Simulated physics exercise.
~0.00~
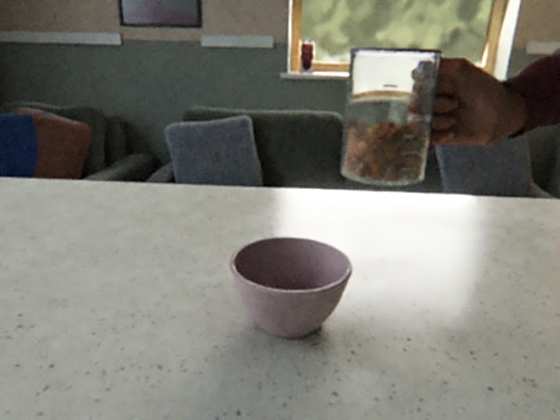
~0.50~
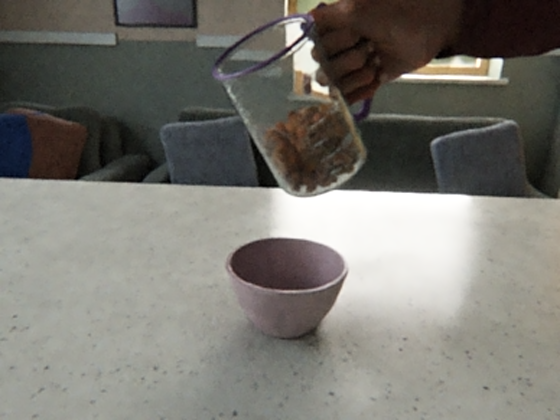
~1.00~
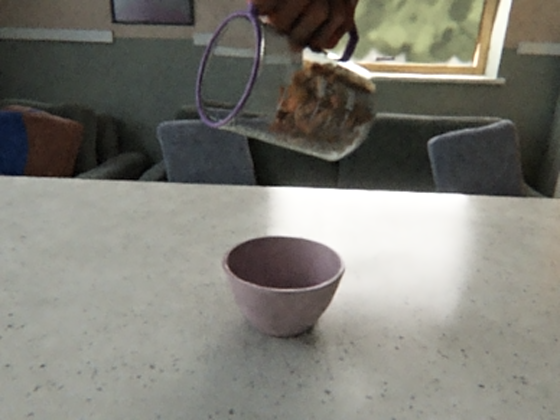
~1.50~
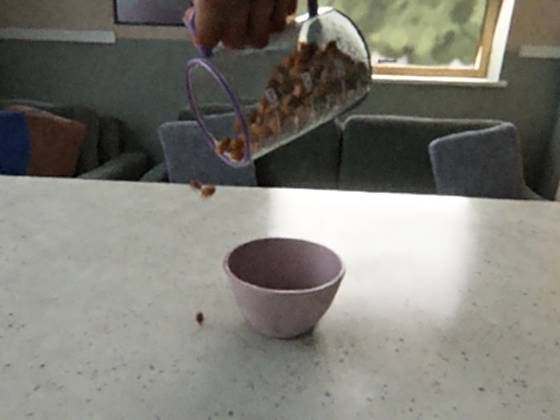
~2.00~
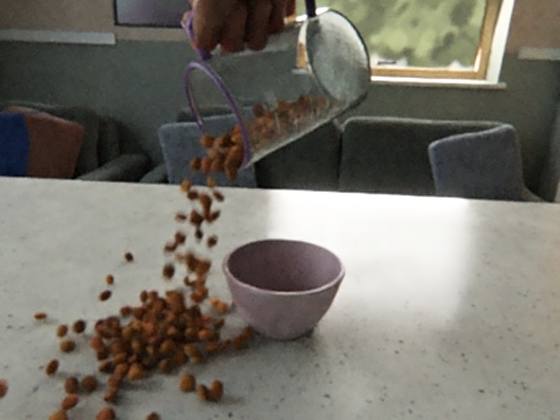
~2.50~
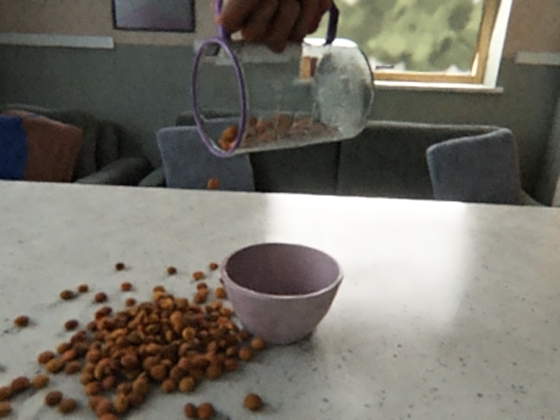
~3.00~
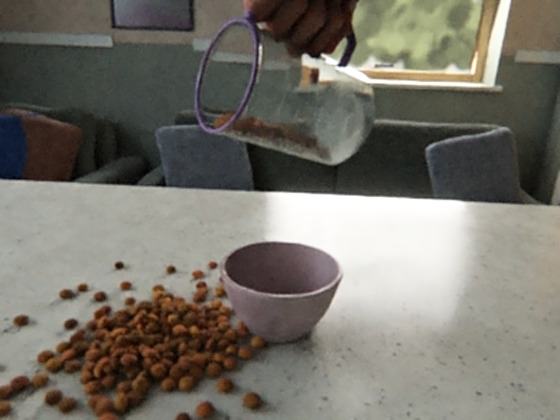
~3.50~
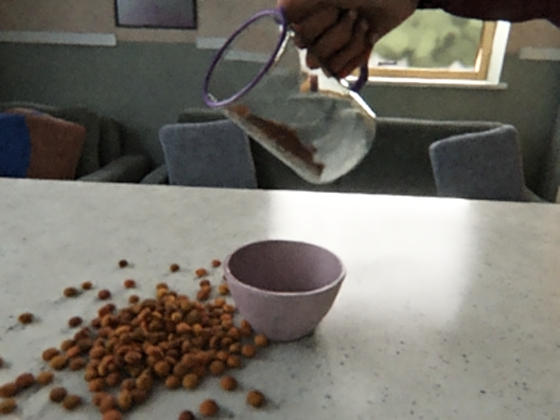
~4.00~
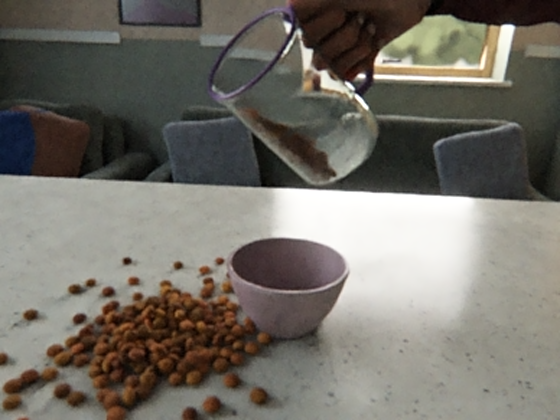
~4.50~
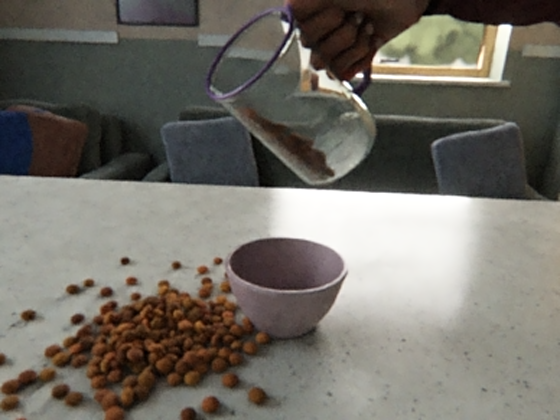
In this clip, a hand tips a clear jug of brown kibble above a small purple bowl, and the pieces pour onto the speckled table to the bowl's left. The hand then tilts the jug partly back, leaving some kibble inside, a scattered pile outside and the bowl empty.
